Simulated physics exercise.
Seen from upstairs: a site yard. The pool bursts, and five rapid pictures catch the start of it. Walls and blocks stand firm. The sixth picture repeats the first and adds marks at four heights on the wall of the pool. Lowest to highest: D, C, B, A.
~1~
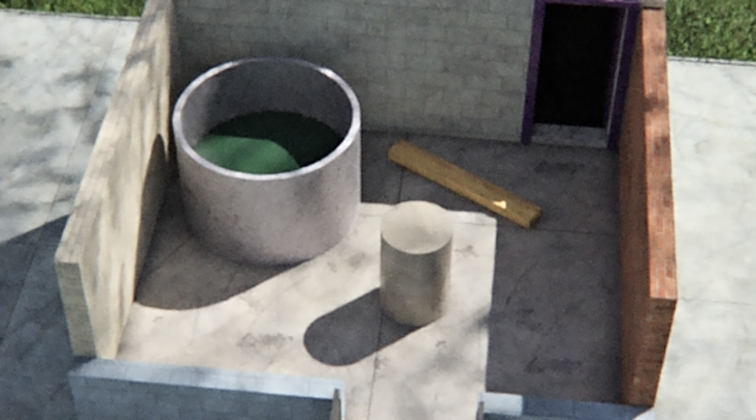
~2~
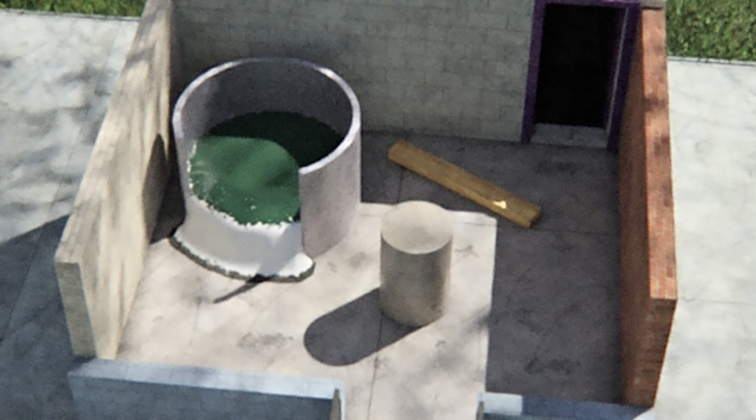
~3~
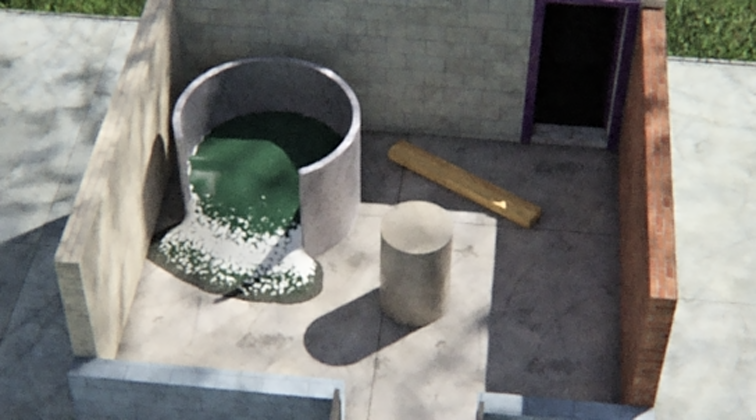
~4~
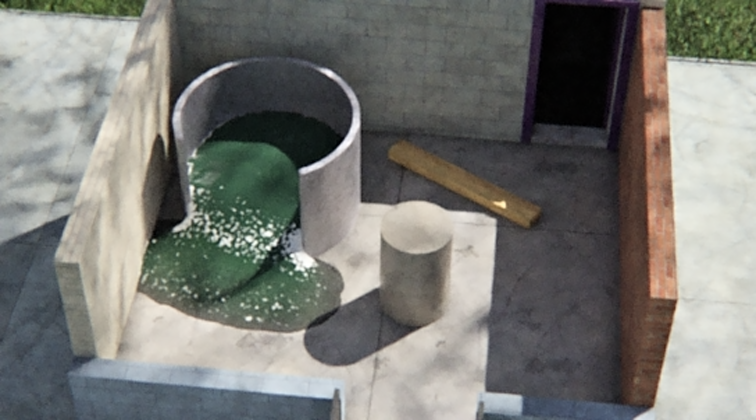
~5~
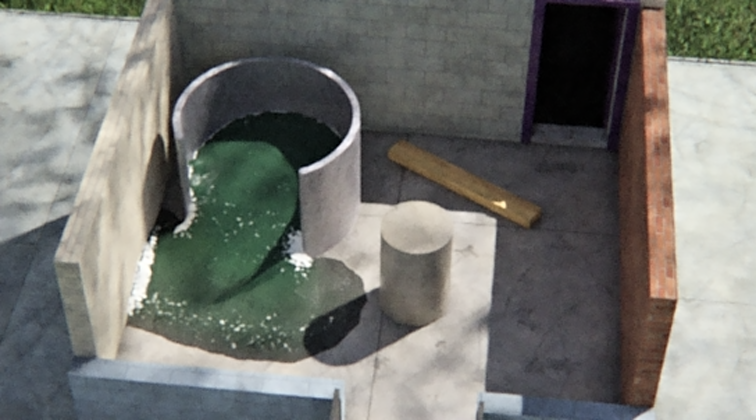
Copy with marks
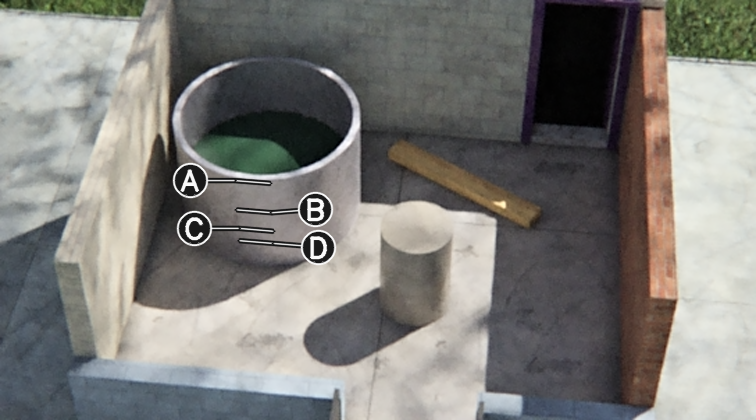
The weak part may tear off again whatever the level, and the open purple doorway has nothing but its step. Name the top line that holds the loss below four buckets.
Use mark C.
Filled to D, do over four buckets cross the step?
No, that is safe.
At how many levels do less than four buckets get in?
Two of the four.
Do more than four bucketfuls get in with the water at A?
Yes, it does.
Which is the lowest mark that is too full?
B it is.
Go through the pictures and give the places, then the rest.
The first picture shows water in the pool at rest, its middle at (270, 166); foot of the purple doorway at (568, 145); open gate at (411, 383).
The second picture shows front seen at (310, 263), 2 % of the ground wet.
The third picture shows front seen at (310, 292), 6 % of the ground wet.
The fourth picture shows front seen at (324, 310), 11 % of the ground wet.
The fifth picture shows front seen at (134, 320), 17 % of the ground wet.
On the marked copy, A at (252, 181); B at (254, 211); C at (255, 229); D at (256, 242); from the bottom up D, C, B, A.
With A, dozens of bucketfuls pour in.
With B, about 11 bucketfuls get in.
With C, a bucket or two gets in.
With D, nothing gets over.
